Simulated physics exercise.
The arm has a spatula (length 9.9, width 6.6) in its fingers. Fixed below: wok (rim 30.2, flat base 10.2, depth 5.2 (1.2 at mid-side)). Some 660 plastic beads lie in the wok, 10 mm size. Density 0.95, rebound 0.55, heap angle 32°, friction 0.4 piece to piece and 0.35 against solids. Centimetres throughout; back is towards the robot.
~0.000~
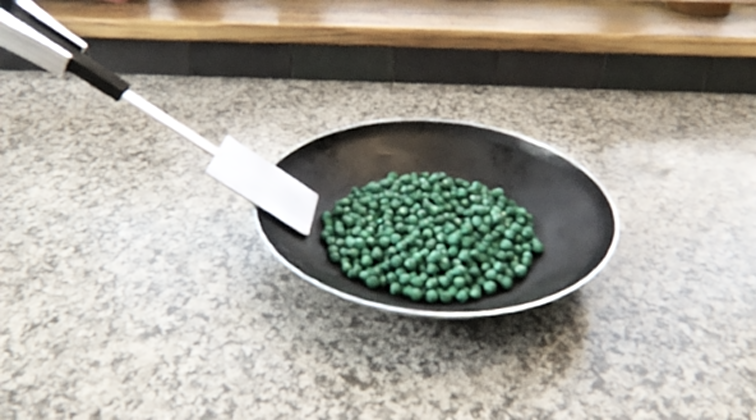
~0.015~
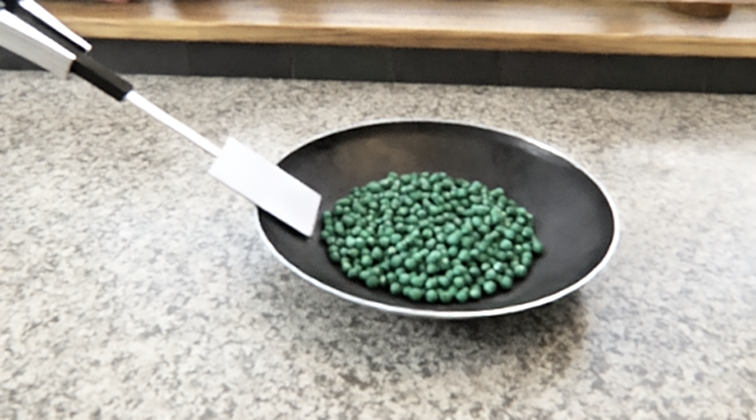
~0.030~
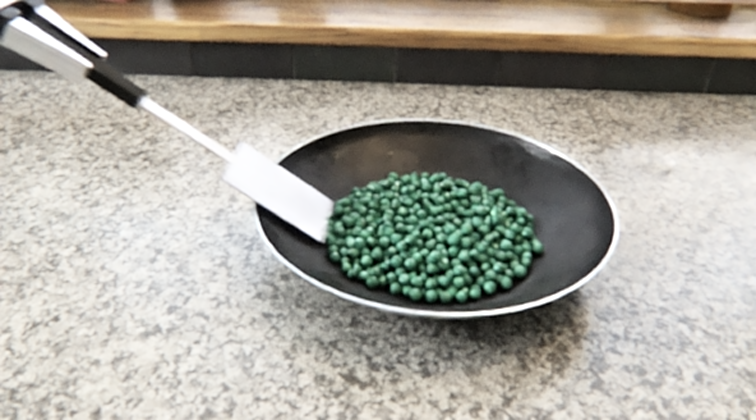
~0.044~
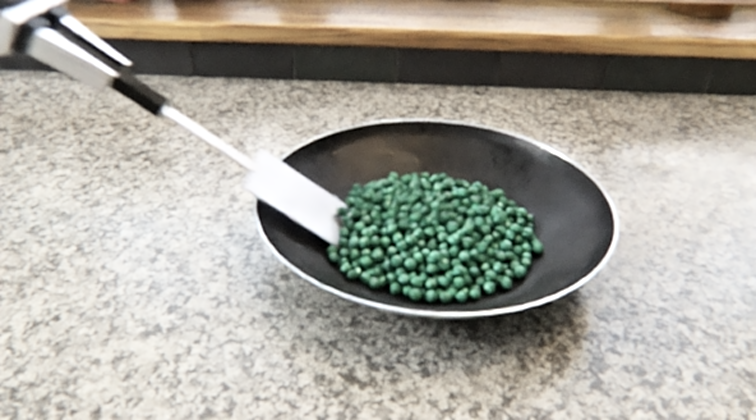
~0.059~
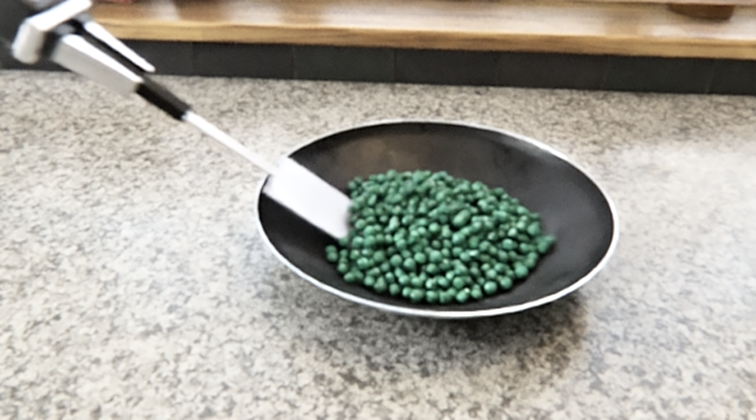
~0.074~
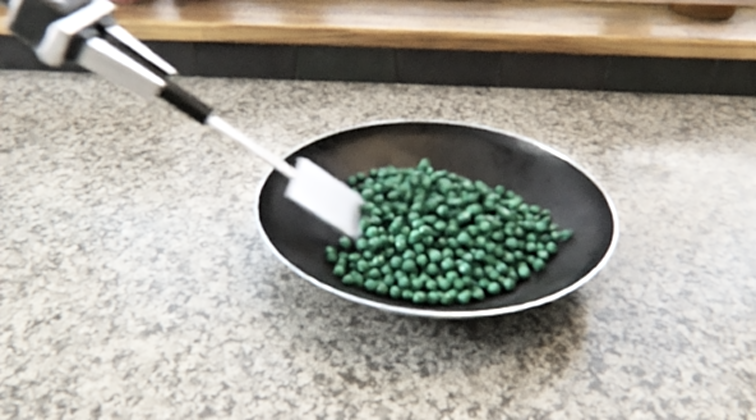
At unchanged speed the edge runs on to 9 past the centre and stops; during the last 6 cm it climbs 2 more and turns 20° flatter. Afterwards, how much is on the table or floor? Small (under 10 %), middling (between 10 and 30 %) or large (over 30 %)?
Answer: Middling; between 10 and 30 % of the plastic beads finish on the table or floor.
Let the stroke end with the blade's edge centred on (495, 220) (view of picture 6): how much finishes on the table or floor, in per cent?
Some 0 per cent.
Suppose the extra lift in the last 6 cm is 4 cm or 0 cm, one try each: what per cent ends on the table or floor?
About 15 and 10 per cent.
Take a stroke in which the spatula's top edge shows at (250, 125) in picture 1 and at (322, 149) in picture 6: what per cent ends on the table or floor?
Some 15 per cent.
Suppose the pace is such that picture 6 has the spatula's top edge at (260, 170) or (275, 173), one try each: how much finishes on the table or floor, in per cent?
Some 0 and 5 per cent.
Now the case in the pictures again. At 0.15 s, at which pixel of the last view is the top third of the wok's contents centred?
Near (479, 213).
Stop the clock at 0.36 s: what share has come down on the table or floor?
Roughly 10 per cent.
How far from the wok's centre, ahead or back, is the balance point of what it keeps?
Roughly 3.5 cm ahead.
After 0.11 s, sloping 37°, highest piece 7 above the table; 656 in the wok.
After 0.15 s, sloping 32°, highest piece 8 above the table; 656 in the wok.
After 0.36 s, sloping 17°, highest piece 7 above the table; 563 in the wok, 61 on the table or floor, 32 on the blade or in flight.
After 1.41 s, sloping 17°, highest piece 5 above the table; 562 in the wok, 94 on the table or floor.
At rest, 562 in the wok, 94 on the table or floor. That is 14 % on the table or floor.
